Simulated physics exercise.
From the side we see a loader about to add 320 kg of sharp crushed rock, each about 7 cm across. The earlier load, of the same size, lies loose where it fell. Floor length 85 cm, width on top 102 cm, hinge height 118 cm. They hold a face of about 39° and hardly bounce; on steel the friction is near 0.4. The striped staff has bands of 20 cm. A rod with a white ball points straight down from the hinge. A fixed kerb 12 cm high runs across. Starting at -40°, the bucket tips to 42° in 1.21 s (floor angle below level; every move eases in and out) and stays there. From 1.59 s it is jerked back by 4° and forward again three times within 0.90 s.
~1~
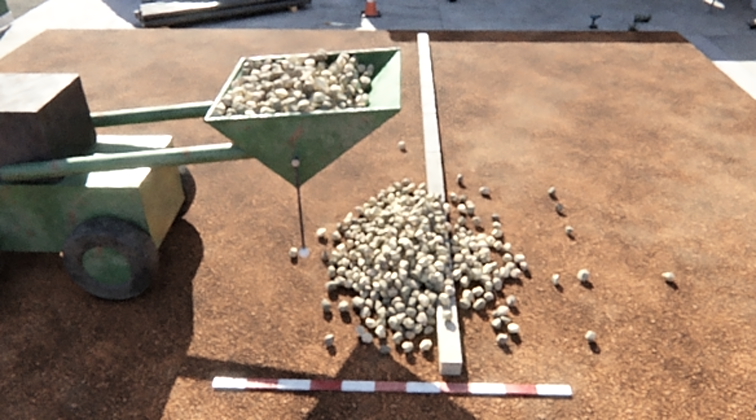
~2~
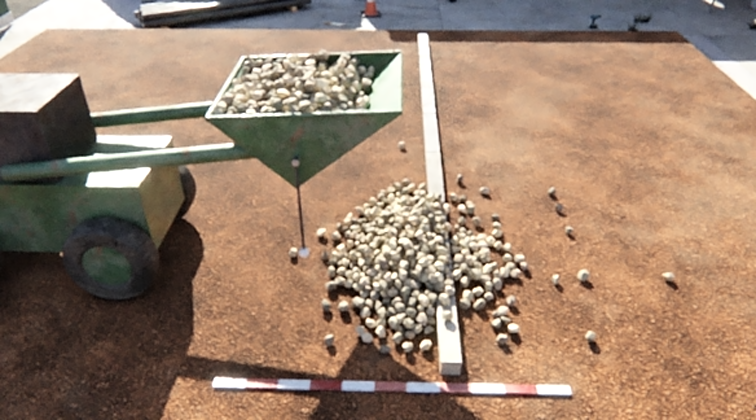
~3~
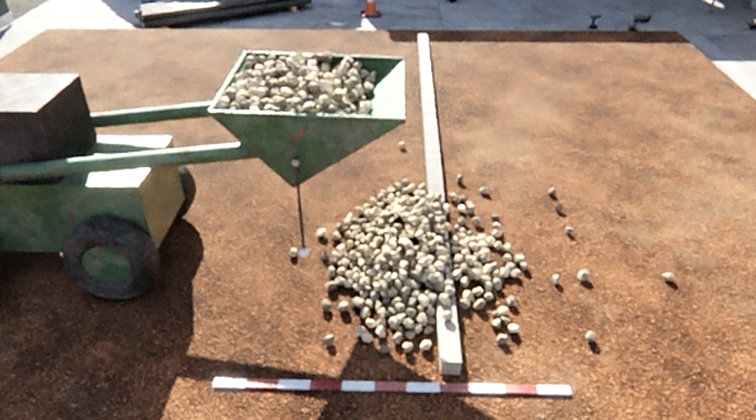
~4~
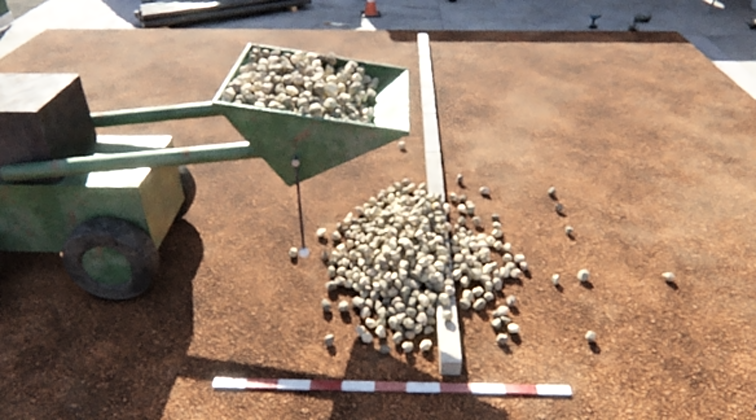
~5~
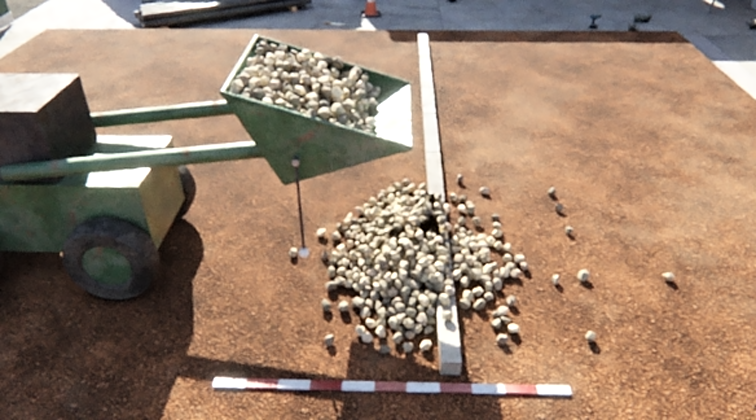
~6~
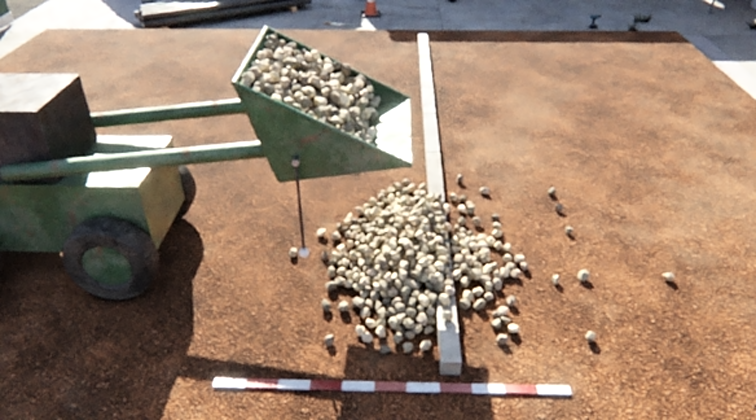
The green loader's bucket full of pale stones tilts down to the right above a loose heap.
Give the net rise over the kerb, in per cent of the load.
About 35 per cent.
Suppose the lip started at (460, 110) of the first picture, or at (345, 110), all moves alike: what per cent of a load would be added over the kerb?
About 90 and 0 per cent.
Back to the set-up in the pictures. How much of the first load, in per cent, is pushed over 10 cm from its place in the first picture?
Roughly 10 per cent of them.
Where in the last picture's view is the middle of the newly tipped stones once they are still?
Near (418, 239).
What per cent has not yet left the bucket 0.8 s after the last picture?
It holds some 55 per cent.
Then, 0.4 s after the last picture the floor is at 29°; in per cent of one load, 99 in the bucket, 87 on this side of the kerb, 14 over the kerb; the foremost stones are at (574, 254).
Then, 0.8 s after the last picture the floor is at 42°; in per cent of one load, 56 in the bucket, 130 on this side of the kerb, 14 over the kerb; the foremost stones are at (574, 254).
Then, 2.4 s after the last picture the floor is at 42°; in per cent of one load, 0 in the bucket, 151 on this side of the kerb, 49 over the kerb; the foremost stones are at (587, 241).
Then, 5.0 s after the last picture the floor is at 42°; in per cent of one load, 0 in the bucket, 151 on this side of the kerb, 49 over the kerb; the foremost stones are at (587, 241). Net gain over the kerb, 35.
